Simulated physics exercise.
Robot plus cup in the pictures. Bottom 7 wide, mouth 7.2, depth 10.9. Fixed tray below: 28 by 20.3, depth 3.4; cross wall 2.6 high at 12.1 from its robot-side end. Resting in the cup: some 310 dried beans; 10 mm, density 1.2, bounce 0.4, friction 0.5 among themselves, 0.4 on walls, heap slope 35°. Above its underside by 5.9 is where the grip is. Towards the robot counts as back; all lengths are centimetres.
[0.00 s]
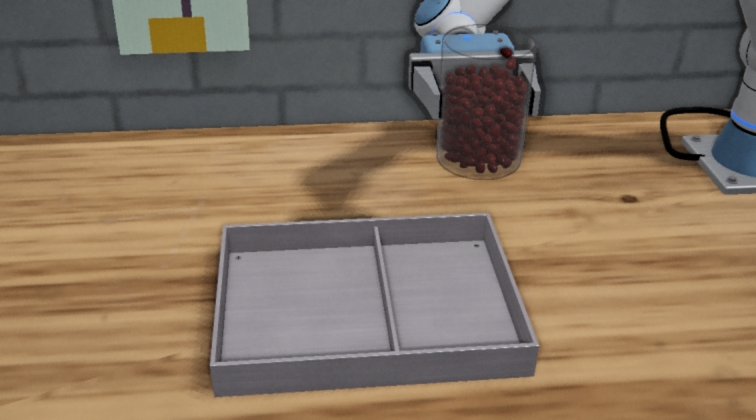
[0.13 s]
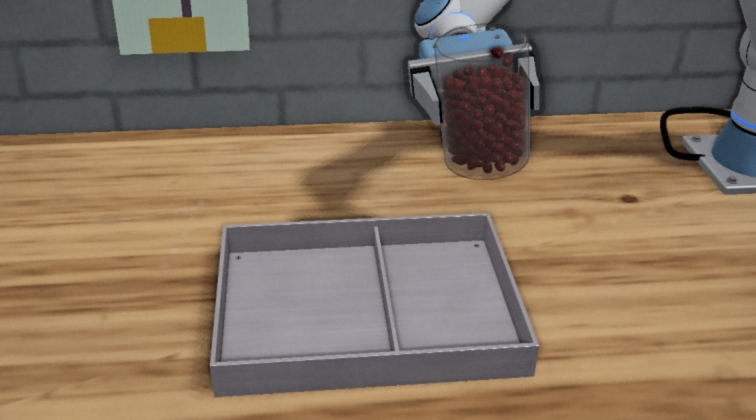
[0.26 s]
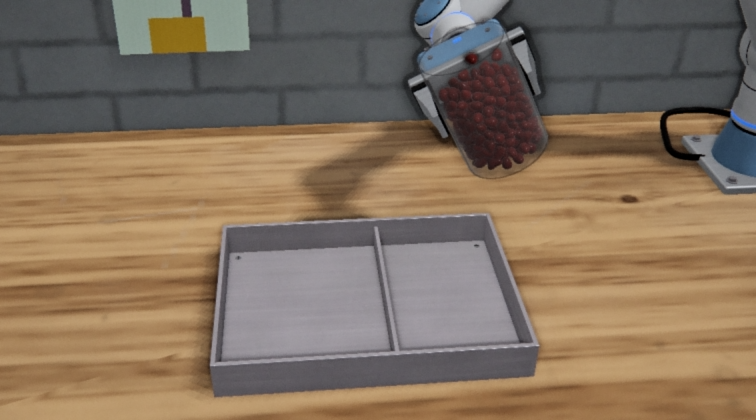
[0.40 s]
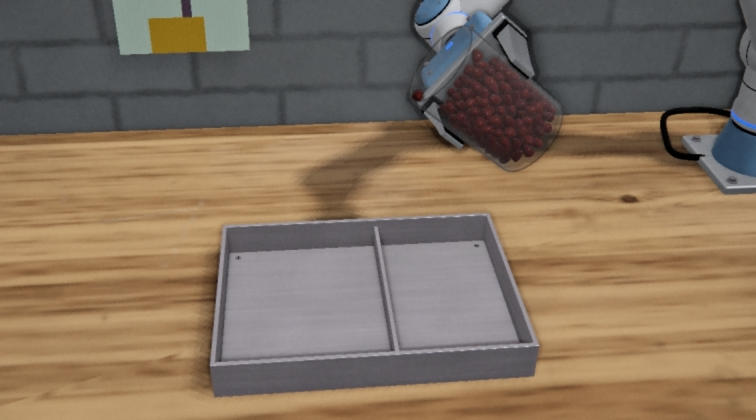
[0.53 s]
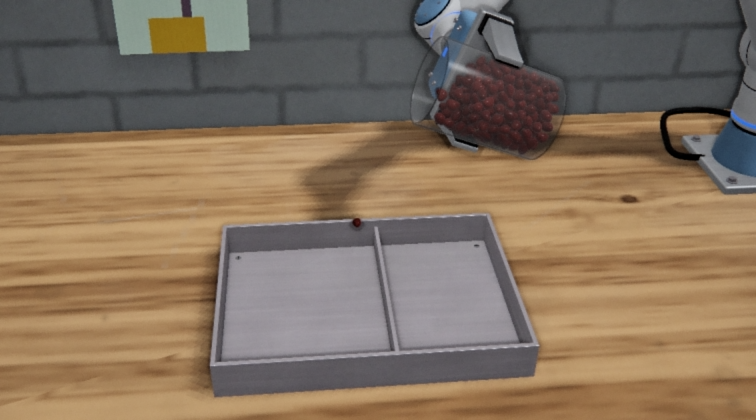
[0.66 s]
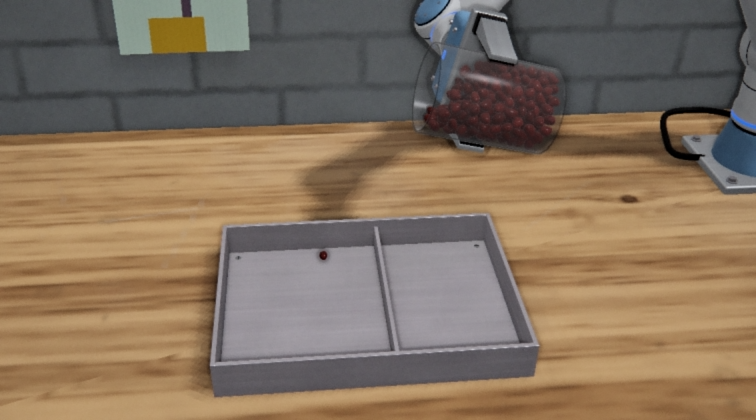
Above a wooden table, a robot arm tips a clear cup leftward, dropping one red bean into the gray tray.
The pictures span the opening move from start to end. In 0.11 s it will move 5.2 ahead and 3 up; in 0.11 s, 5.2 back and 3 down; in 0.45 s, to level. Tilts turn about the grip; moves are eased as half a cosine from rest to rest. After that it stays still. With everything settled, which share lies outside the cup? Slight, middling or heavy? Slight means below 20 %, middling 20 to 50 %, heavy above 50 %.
Heavy.
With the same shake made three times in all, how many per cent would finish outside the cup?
Estimate: Around 95 %.
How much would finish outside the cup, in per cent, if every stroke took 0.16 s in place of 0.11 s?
That change gives some 30 percent.
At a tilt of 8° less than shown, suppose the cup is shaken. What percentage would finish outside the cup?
Around 65 in a hundred, I'd say.
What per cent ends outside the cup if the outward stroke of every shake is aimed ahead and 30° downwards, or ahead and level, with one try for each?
About 20 and 45 per cent.
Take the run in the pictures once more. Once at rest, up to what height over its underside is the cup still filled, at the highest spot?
4.0 cm.
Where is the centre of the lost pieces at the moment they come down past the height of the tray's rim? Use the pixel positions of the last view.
Around (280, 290).
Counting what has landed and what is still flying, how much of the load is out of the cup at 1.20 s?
Roughly 85 percent.
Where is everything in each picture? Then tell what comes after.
The cup middle at (484, 104), level; upper third of the load around (485, 91), from x 445 to 520, top at y 55; 307 in the cup, in the first picture.
The cup middle at (484, 104), tilted 7° forward; upper third of the load around (487, 92), from x 445 to 520, top at y 55, in the second picture.
The cup middle at (486, 103), tilted 26° forward; upper third of the load around (488, 91), from x 445 to 535, top at y 55, in the third picture.
The cup middle at (488, 102), tilted 50° forward; upper third of the load around (493, 90), from x 420 to 550, top at y 55, in the fourth picture.
The cup middle at (489, 101), tilted 69° forward; upper third of the load around (501, 85), from x 355 to 555, top at y 65; 306 in the cup, 1 in flight or on a rim, in the fifth picture.
The cup middle at (489, 100), tilted 76° forward; upper third of the load around (505, 84), from x 325 to 555, top at y 65; 306 in the cup, 1 in the far-side part, in the sixth picture.
After 0.93 s, tilted 74° forward, highest piece 24 above the table; 66 in the cup, 1 in the far-side part, 240 in flight or on a rim.
After 1.20 s, tilted 15° forward, highest piece 23 above the table; 232 in the far-side part, 52 in the cup, 19 on the table or floor, 3 in the robot-side part, 1 in flight or on a rim.
After 1.53 s, level, highest piece 21 above the table; 233 in the far-side part, 52 in the cup, 19 on the table or floor, 3 in the robot-side part.
After 2.58 s, level, highest piece 21 above the table; 233 in the far-side part, 52 in the cup, 19 on the table or floor, 3 in the robot-side part.
In the end, 233 in the far-side part, 52 in the cup, 19 on the table or floor, 3 in the robot-side part. That is 83 % outside the cup.
